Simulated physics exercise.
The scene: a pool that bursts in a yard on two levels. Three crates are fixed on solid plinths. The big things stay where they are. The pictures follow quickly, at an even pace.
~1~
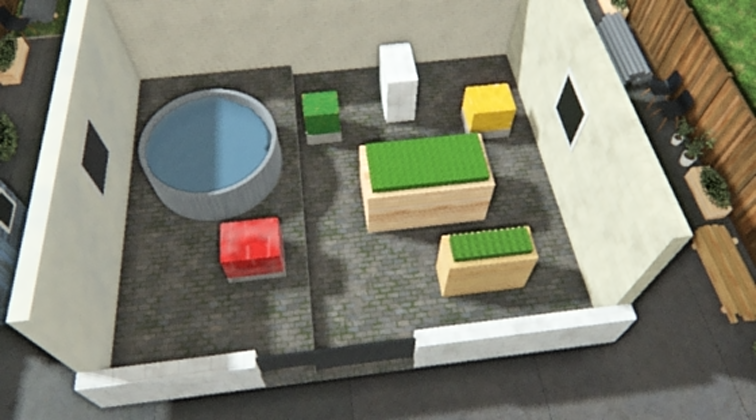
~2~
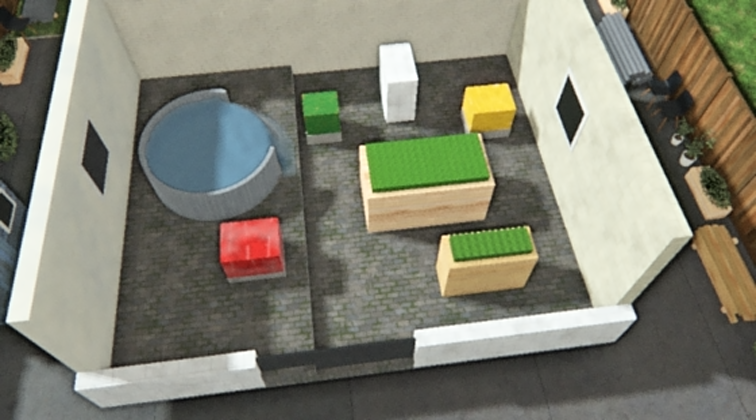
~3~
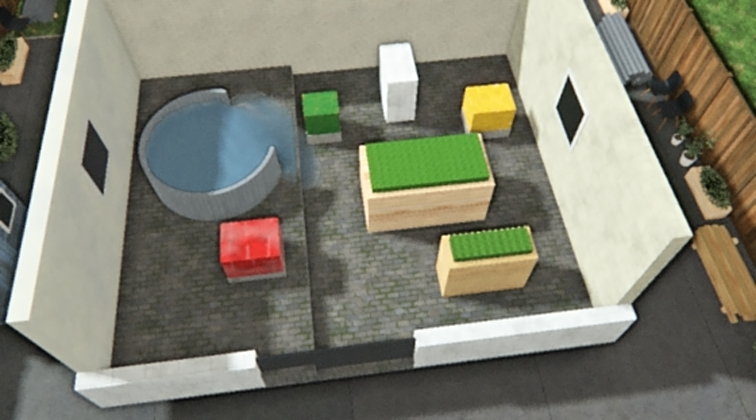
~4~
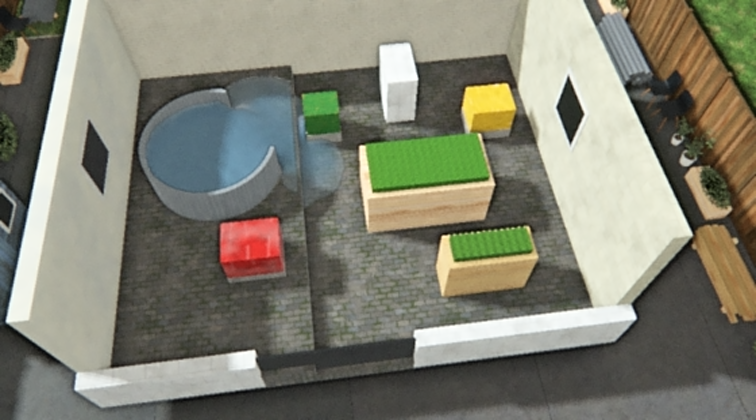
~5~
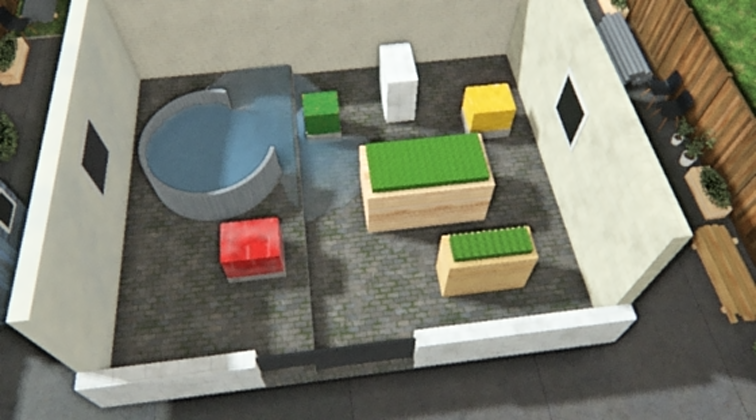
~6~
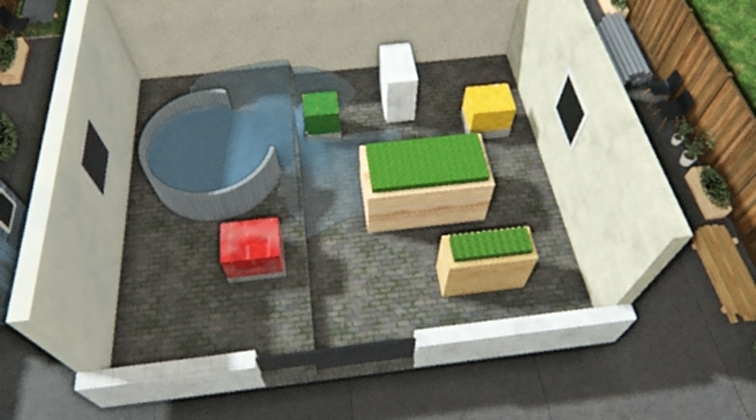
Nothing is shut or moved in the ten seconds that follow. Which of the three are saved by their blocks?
The green crate is wetted; the red crate escapes dry; the yellow crate is wetted.
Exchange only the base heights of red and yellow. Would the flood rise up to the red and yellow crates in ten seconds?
One by one: The red crate is safe, the yellow crate is topped.
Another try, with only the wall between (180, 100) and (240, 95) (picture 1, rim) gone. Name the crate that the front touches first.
It is the one in green.
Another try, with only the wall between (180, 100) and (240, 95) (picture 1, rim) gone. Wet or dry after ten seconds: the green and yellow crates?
Then: Green remains dry, yellow remains dry.
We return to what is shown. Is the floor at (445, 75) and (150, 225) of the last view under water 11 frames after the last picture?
In that order: Flooded, free of water.
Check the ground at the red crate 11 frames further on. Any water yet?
One by one: Red not yet.
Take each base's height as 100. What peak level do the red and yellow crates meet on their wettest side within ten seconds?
Near 0 and 150 in a hundred.
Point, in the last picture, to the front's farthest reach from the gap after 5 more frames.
At about (505, 148).
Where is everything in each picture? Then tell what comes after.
The first picture shows still water in the round tank at (209, 143).
In the second picture, water pours out at (267, 129) and has run to a hidden place.
In the third picture, water pours out at (267, 131) and has run to (313, 185).
In the fourth picture, water pours out at (268, 132) and has run to (333, 188).
In the fifth picture, the front is at a hidden place, out from the gap at (268, 133).
In the sixth picture, water pours out at (268, 133) and has run to a hidden place.
A moment on, water covers 30 % of the floor; the green crate water round its plinth, the red crate not reached, the yellow crate water round its plinth.
Next, water covers 45 % of the floor; the green crate water round its plinth, the red crate not reached, the yellow crate water round its plinth.
Then, water covers 60 % of the floor; the green crate water round its plinth, the red crate not reached, the yellow crate water round its plinth.
Later, water covers 75 % of the floor; the green crate water round its plinth, the red crate not reached, the yellow crate water round its plinth.
In the end, water covers 80 % of the floor; the green crate was topped, the red crate stayed above the water, the yellow crate was topped.
